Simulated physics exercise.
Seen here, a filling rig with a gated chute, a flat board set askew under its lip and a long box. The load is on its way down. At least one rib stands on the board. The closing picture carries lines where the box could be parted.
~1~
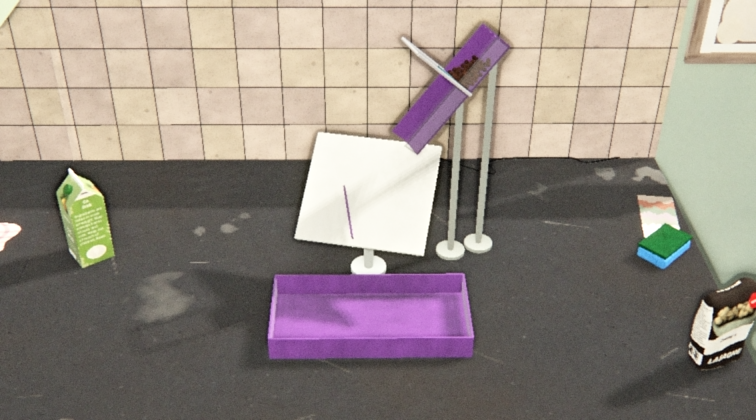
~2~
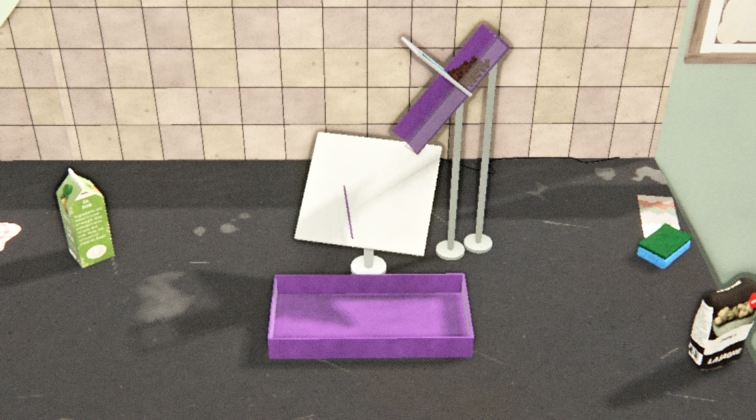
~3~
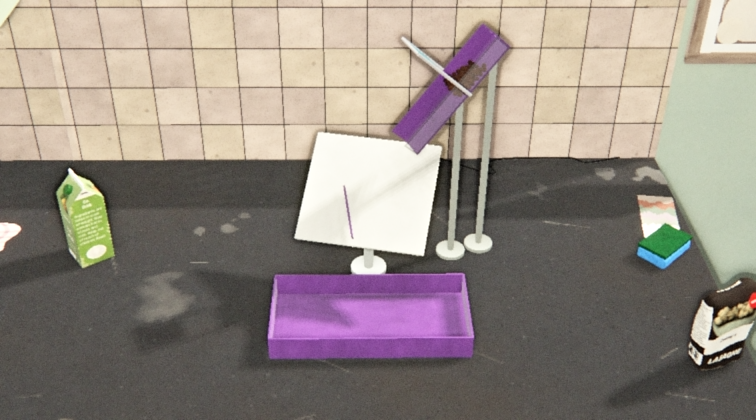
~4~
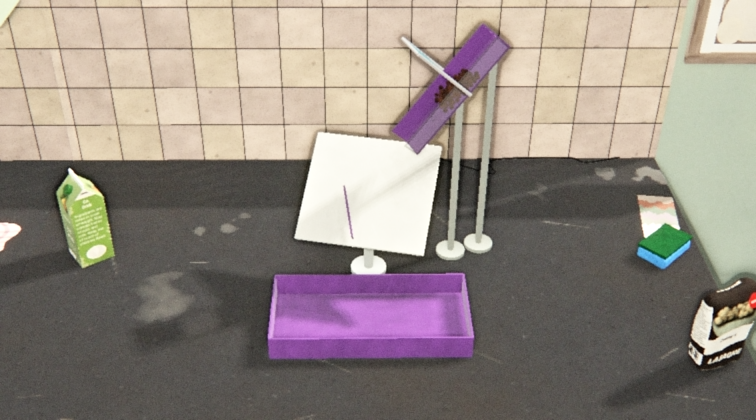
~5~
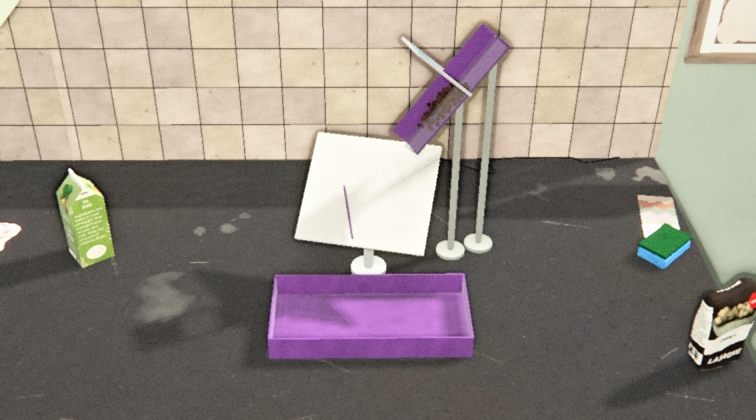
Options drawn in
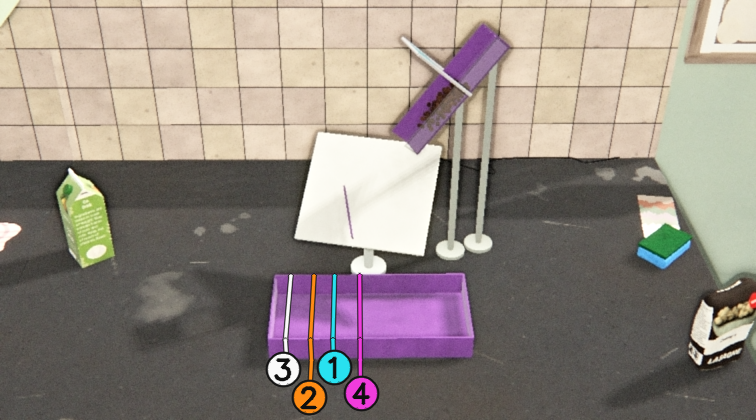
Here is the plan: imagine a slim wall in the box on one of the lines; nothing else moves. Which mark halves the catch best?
It is 4.
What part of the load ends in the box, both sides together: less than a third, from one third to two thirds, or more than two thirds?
It is more than two thirds.
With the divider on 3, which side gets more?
The right side.
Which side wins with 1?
More lands on the right.
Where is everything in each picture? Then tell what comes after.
In the first frame, load behind the gate at (465, 74), allspice berries; lip of the chute at (411, 148), sloping fairly steeply.
In the second frame, middle of the board at (369, 192), tilted fairly steeply; middle of its low edge at (358, 246); of its high edge at (379, 139).
In the third frame, front corners of the box at (269, 339) and (473, 337), empty; front of the load at (450, 89).
In the fourth frame, middle of the load at (454, 87); its front at (445, 110), about a third of the way to the lip; rib from (344, 185) to (352, 236).
In the fifth frame, middle of the load at (444, 103); its front at (419, 126), most of the way to the lip.
On the marked copy, line 1 crosses the front rim at (332, 338); line 2 crosses the front rim at (310, 339); line 3 crosses the front rim at (285, 339); line 4 crosses the front rim at (360, 338).
For line 1, of what is caught, a small part on the left of the divider, nearly all on the right.
For line 2, of what is caught, none on the left of the divider, all on the right.
For line 3, of what is caught, none on the left of the divider, all on the right.
For line 4, of what is caught, about a quarter on the left of the divider, about two thirds on the right.
